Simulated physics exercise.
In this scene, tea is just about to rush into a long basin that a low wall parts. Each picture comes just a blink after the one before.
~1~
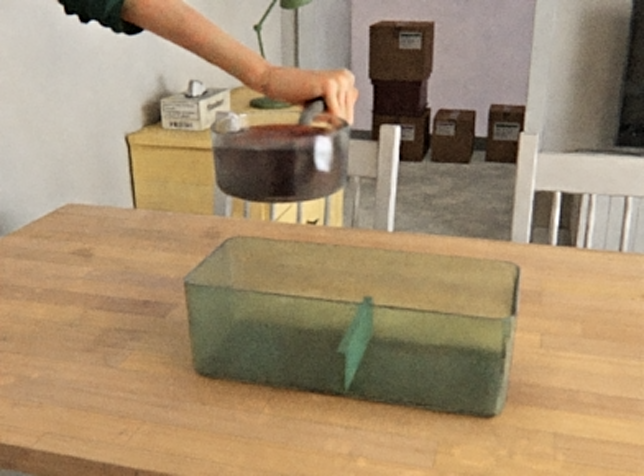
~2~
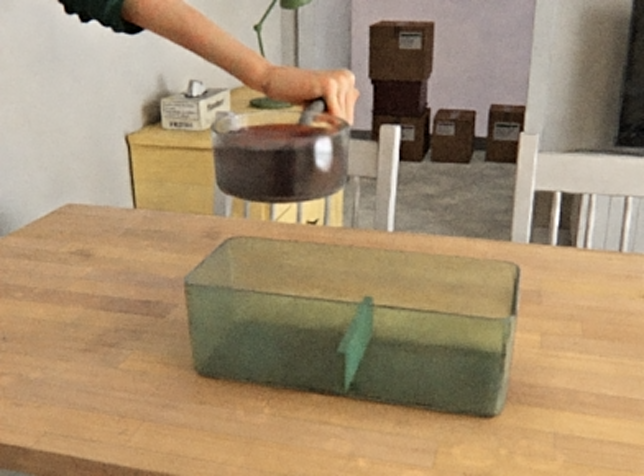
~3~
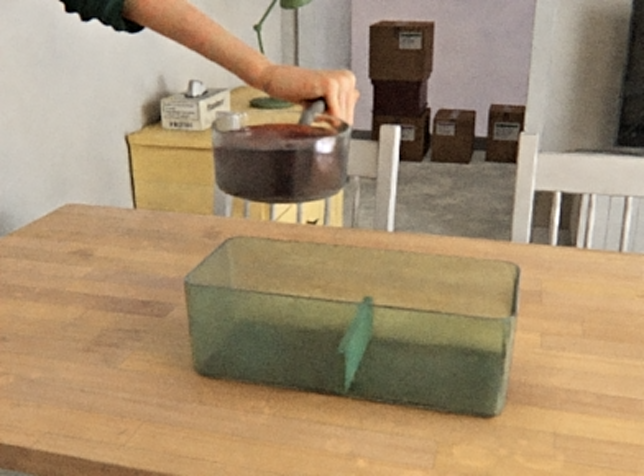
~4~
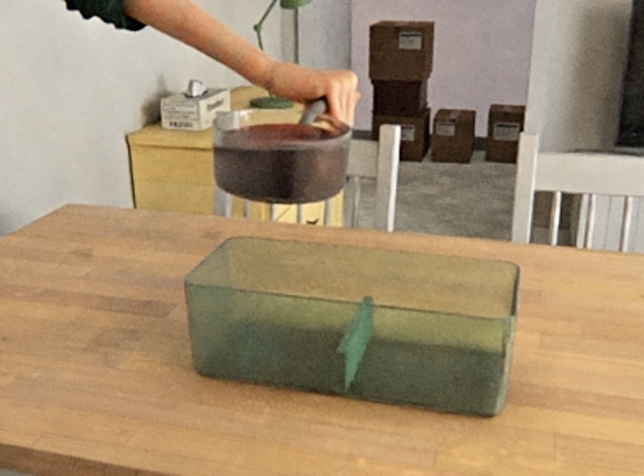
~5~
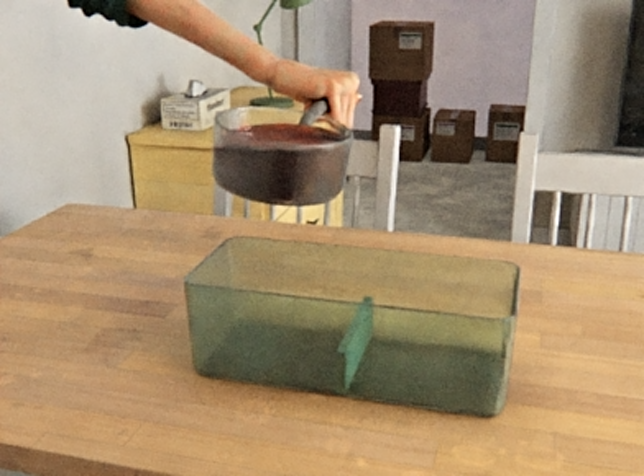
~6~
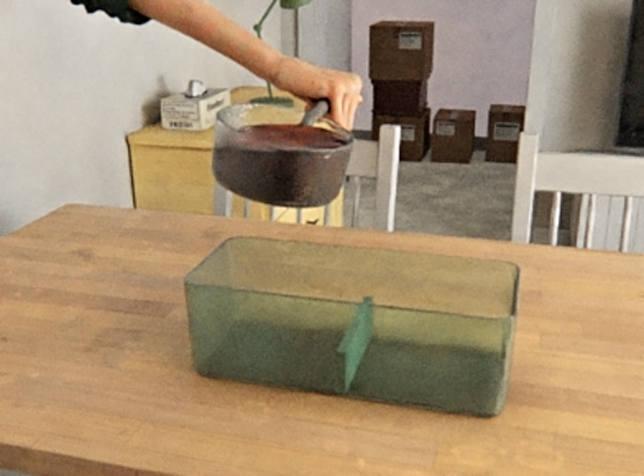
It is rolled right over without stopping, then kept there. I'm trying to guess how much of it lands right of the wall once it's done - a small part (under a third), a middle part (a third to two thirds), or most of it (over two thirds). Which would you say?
I'd say most of it, over two thirds.
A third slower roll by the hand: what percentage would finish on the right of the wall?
Around 90 per cent ends up there.
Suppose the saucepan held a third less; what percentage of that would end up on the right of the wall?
It works out near 85 percent.
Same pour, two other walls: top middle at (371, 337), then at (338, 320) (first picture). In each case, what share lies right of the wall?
First try 70 per cent, second try 95 per cent.
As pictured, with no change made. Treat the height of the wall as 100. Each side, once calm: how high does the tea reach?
I'd say close to 10 per cent on the left side and 60 on the right.
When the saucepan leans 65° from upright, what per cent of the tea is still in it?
It still holds around 55 per cent there.
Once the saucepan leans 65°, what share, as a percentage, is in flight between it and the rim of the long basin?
Estimated: 35 per cent or thereabouts.
A moment on, the saucepan is tipped part way and 54 per cent is still to pour, 0 is left of the wall and 12 right of it.
Next, the saucepan is tipped on its side and 12 per cent is still to pour, 3 is left of the wall and 76 right of it.
Then the saucepan is tipped on its side and 2 per cent is still to pour, 9 is left of the wall and 87 right of it.
Later the saucepan is tipped on its side and 0 per cent is still to pour, 11 is left of the wall and 88 right of it.
Finally, 12 per cent lies left of the wall, 88 right of it and 0 outside.
